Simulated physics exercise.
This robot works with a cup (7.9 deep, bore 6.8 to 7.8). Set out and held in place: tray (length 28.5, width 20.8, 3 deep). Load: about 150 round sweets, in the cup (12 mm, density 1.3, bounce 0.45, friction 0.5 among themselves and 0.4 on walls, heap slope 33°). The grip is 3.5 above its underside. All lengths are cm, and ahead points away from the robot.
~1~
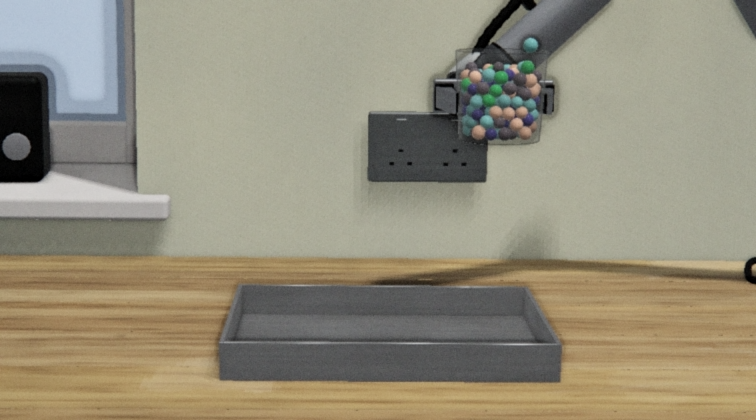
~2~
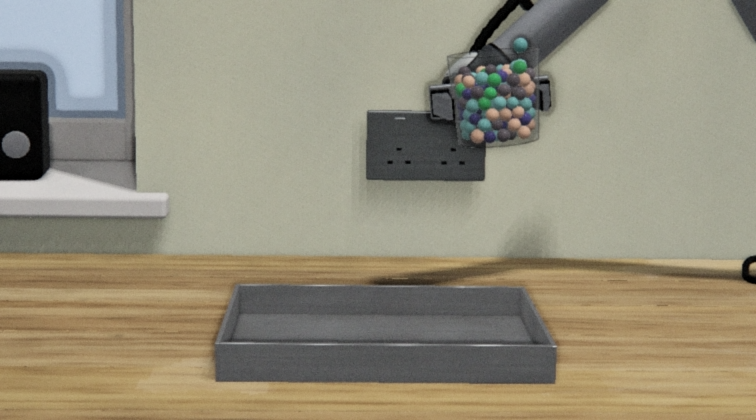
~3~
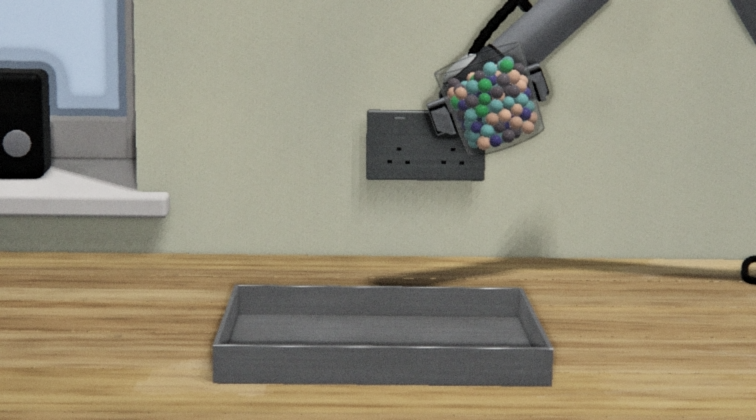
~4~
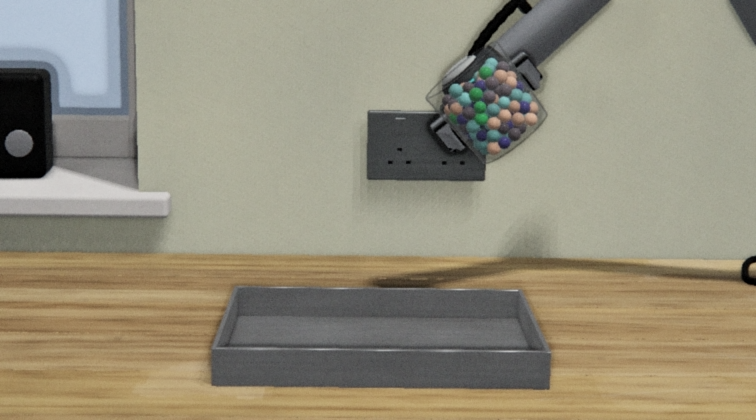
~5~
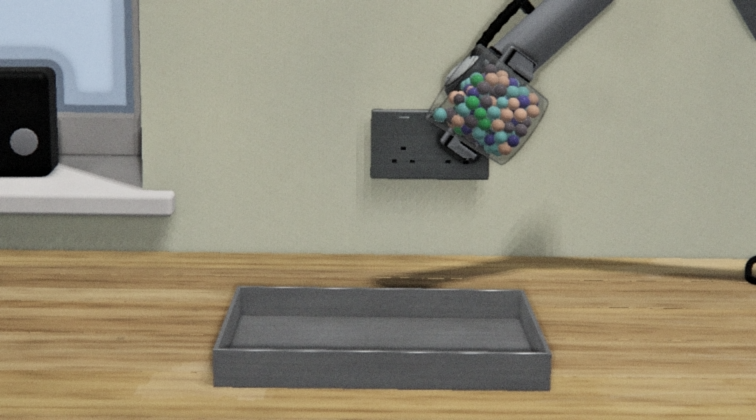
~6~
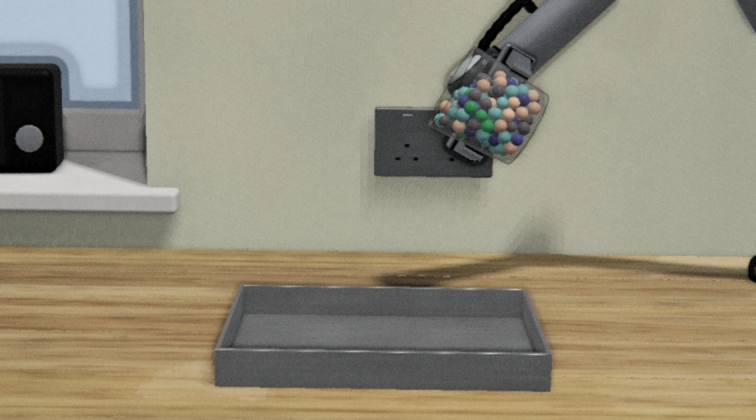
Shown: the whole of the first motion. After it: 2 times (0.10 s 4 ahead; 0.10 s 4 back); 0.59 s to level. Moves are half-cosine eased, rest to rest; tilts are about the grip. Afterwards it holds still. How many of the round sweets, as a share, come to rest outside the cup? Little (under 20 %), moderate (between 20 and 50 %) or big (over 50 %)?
Share outside the cup: Moderate (between 20 and 50 %).
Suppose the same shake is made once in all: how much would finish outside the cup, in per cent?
In that case some 30 per cent.
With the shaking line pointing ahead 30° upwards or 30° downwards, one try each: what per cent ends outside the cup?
About 70 and 25 per cent.
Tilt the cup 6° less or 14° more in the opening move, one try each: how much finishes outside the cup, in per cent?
Some 30 and 75 per cent.
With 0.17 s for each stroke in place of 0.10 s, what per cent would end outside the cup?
In that case some 10 per cent.
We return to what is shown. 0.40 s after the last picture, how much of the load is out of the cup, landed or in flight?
Near 35 per cent so far.
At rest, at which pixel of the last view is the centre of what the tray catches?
Around (318, 341).
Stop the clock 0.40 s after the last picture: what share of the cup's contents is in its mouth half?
Roughly 55 per cent.
Then, 0.40 s later, tilted 61° forward, highest piece 25 above the table; 92 in the cup, 38 in the tray, 16 in flight or on a rim.
Then, 0.79 s later, tilted 15° forward, highest piece 27 above the table; 86 in the cup, 59 in the tray, 1 on the table or floor.
Then, 1.19 s later, level, highest piece 26 above the table; 86 in the cup, 59 in the tray, 1 on the table or floor.
Then, 2.24 s later, level, highest piece 26 above the table; 86 in the cup, 59 in the tray, 1 on the table or floor.
At rest, 86 in the cup, 59 in the tray, 1 on the table or floor. That is 41 % outside the cup.
